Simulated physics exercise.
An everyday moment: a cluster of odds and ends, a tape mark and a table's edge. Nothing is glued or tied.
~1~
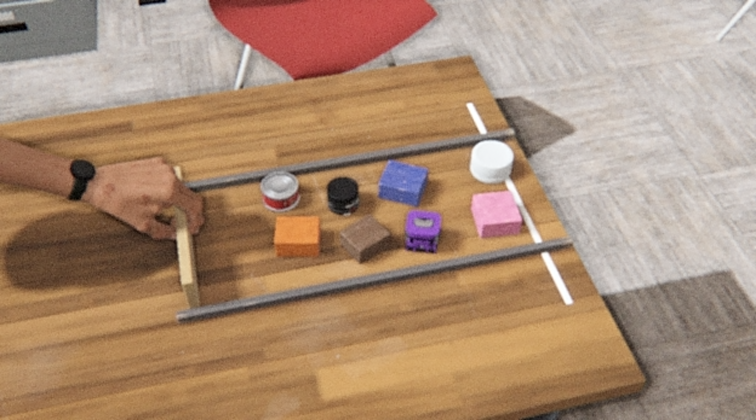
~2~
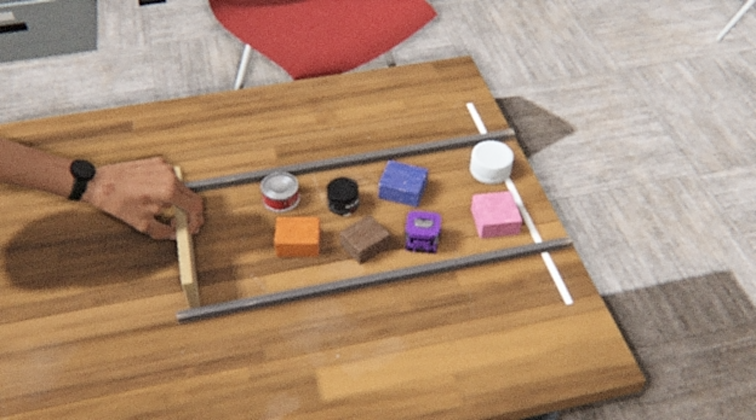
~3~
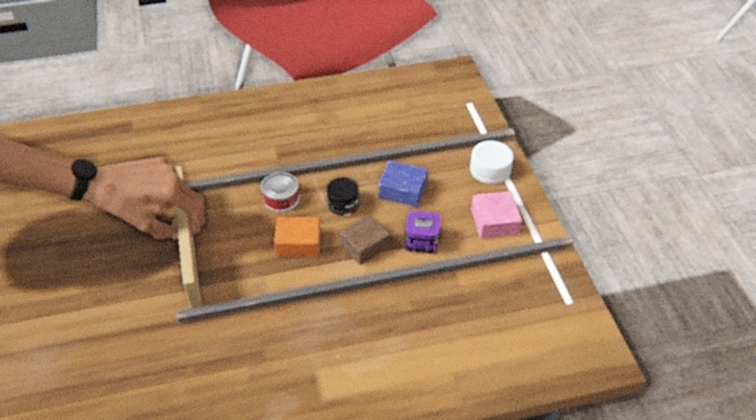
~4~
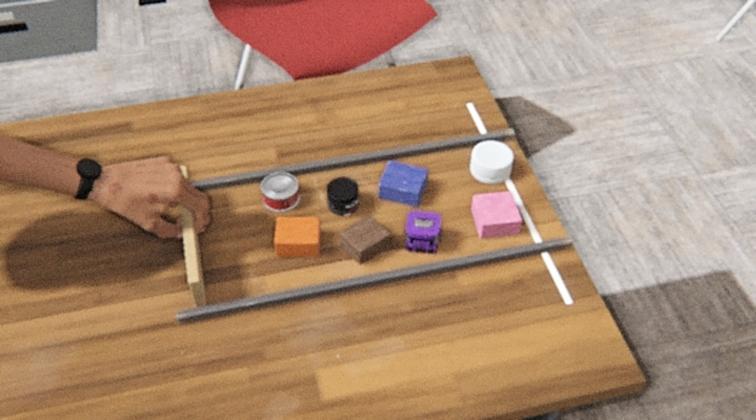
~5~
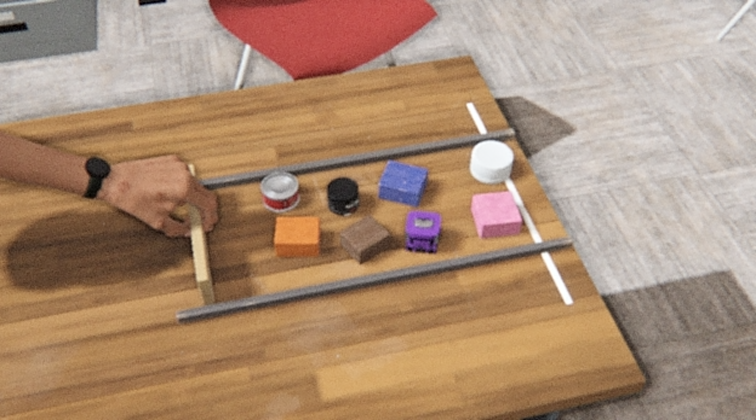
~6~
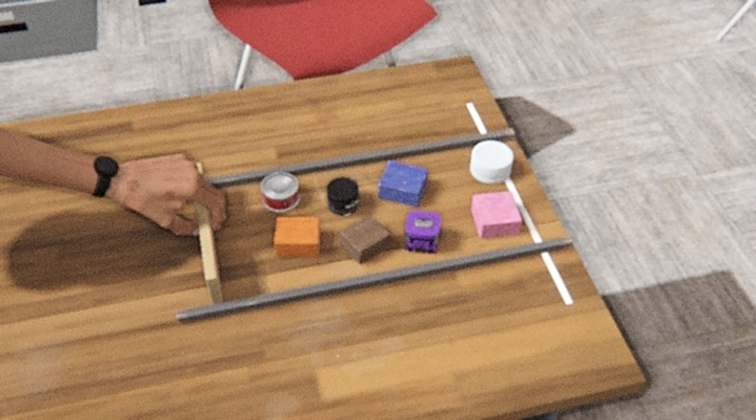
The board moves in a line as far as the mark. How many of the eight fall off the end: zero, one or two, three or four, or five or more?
The number that fall off is three or four.
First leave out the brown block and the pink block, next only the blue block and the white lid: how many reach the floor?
2 in the first case, 2 in the second.
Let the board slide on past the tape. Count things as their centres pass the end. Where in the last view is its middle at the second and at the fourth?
At (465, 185) for the second, at (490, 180) for the fourth.
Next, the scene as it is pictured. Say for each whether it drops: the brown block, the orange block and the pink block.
The brown block stays on; the orange block holds on; the pink block drops off.
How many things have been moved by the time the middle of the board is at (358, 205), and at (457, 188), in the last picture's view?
The counts are 6 and 8.
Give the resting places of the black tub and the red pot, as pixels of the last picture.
The black tub stops around (521, 167); the red pot around (512, 146).
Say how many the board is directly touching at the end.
The number is 4.
Soon after, none off yet; white lid at rest near (492, 162); pink block at rest near (496, 215); blue block at rest near (403, 184).
At rest, the number that fall off is three or four; fallen, purple case, blue block, pink block and white lid.
